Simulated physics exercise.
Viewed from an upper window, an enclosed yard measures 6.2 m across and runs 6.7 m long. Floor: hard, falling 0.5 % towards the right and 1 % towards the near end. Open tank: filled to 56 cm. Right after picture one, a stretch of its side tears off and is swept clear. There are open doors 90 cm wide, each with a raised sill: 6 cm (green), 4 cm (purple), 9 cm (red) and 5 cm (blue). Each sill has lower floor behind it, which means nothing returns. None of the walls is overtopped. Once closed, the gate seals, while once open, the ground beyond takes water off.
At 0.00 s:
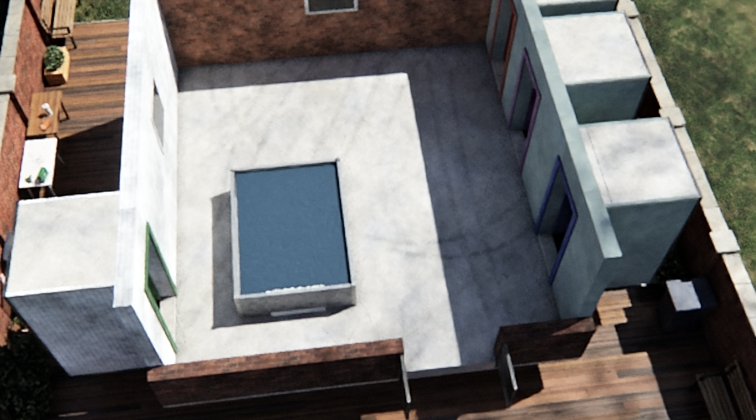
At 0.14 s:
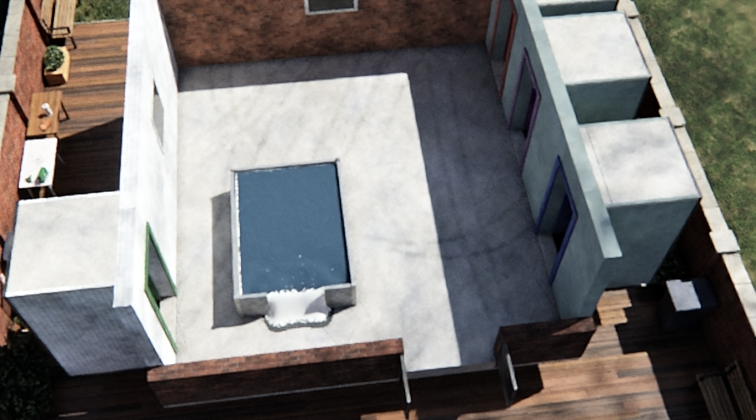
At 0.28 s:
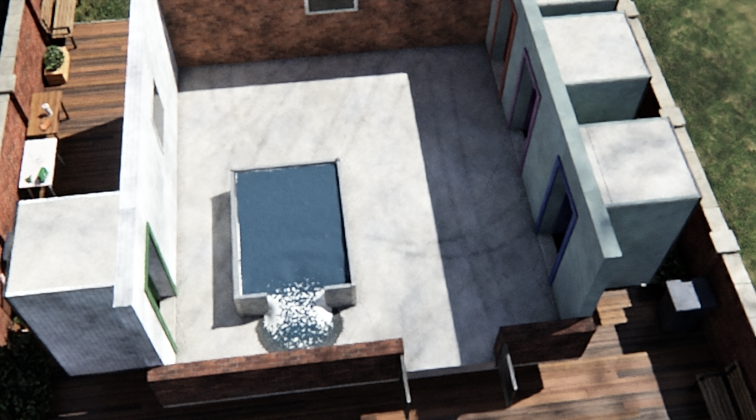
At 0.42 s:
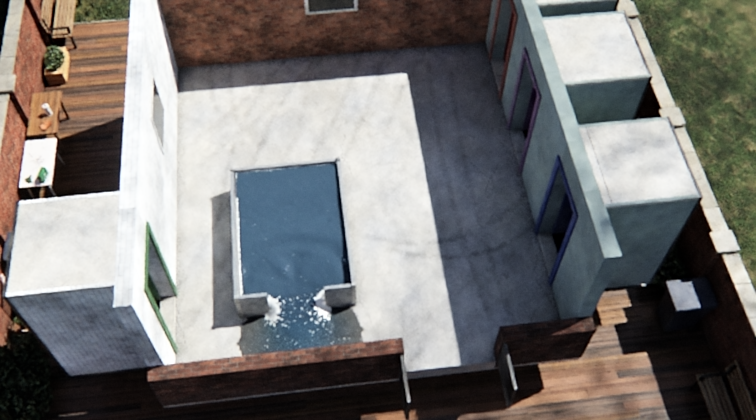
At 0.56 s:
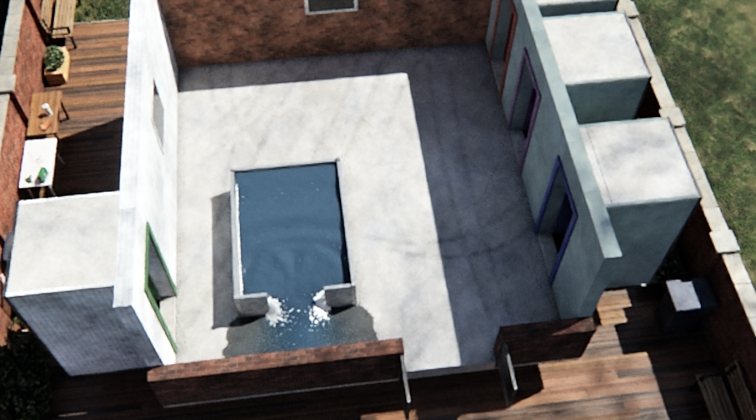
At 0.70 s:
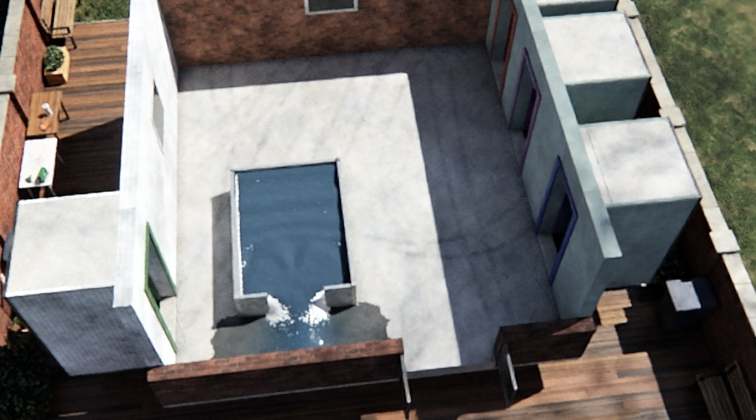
An open tank in a walled yard breaks at its near side, and water spreads outside.
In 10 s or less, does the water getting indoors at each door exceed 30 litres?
Green door: Exceeds it; purple door: Does not exceed it; red door: Does not exceed it; blue door: Exceeds it.
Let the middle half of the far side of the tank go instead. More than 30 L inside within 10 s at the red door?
Against that limit: Red over.
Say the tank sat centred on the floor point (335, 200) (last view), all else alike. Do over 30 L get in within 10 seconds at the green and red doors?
Result - green door exceeds it, red door does not exceed it.
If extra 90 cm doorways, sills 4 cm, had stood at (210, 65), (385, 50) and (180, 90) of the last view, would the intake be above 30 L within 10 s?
In sequence the answers are more than that, less than that and less than that.
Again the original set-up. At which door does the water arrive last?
Last: Red.
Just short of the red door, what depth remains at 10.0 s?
Close to 4.5 cm of depth.
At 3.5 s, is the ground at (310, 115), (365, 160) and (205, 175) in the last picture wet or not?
First spot bone dry, second bone dry, third soaked.
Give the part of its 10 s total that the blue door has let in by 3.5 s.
It comes to about 20 per cent.
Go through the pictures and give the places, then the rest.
In the first frame, the open tank at (290, 227) is whole and still, 56 cm deep.
In the second frame, water pours out at (297, 302) and has run 0.5 m, to (269, 320); typically 7 cm deep outside, 56 cm at the open tank's back.
In the third frame, water pours out at (297, 303) and has run 0.8 m, to (331, 341); typically 10 cm deep outside, 56 cm at the open tank's back.
In the fourth frame, the front is at a hidden place, 1.2 m from the gap at (297, 303); 1.5 m2 of floor is under water; 56 cm left at the back of the open tank.
In the fifth frame, the front is at a hidden place, 1.5 m from the gap at (297, 303); 1.8 m2 of floor is under water; 56 cm left at the back of the open tank.
In the sixth frame, the front is at a hidden place, 1.7 m from the gap at (297, 302); 2.0 m2 of floor is under water; 54 cm left at the back of the open tank.
After 1.4 s water covers 10 % of the floor and is deepest (43 cm) near (302, 358); green door not reached, purple door not reached, red door not reached, blue door not reached.
After 2.2 s water covers 25 % of the floor and is deepest (40 cm) near (302, 358); green door 16 cm at the sill, 11 L in, purple door not reached, red door not reached, blue door not reached.
After 3.5 s water covers 45 % of the floor and is deepest (28 cm) near (176, 383); green door 14 cm at the sill, 63 L in, purple door not reached, red door not reached, blue door 13 cm at the sill, 26 L in.
After 6.0 s water covers 65 % of the floor and is deepest (20 cm) near (303, 368); green door 11 cm at the sill, 118 L in, purple door 4 cm at the sill, 0 L in, red door 2 cm at the sill, 0 L in, blue door 10 cm at the sill, 74 L in.
After 10.0 s water covers 95 % of the floor and is deepest (13 cm) near (291, 370); green door 7 cm at the sill, 145 L in, purple door 3 cm at the sill, 1 L in, red door 5 cm at the sill, 0 L in, blue door 7 cm at the sill, 117 L in.
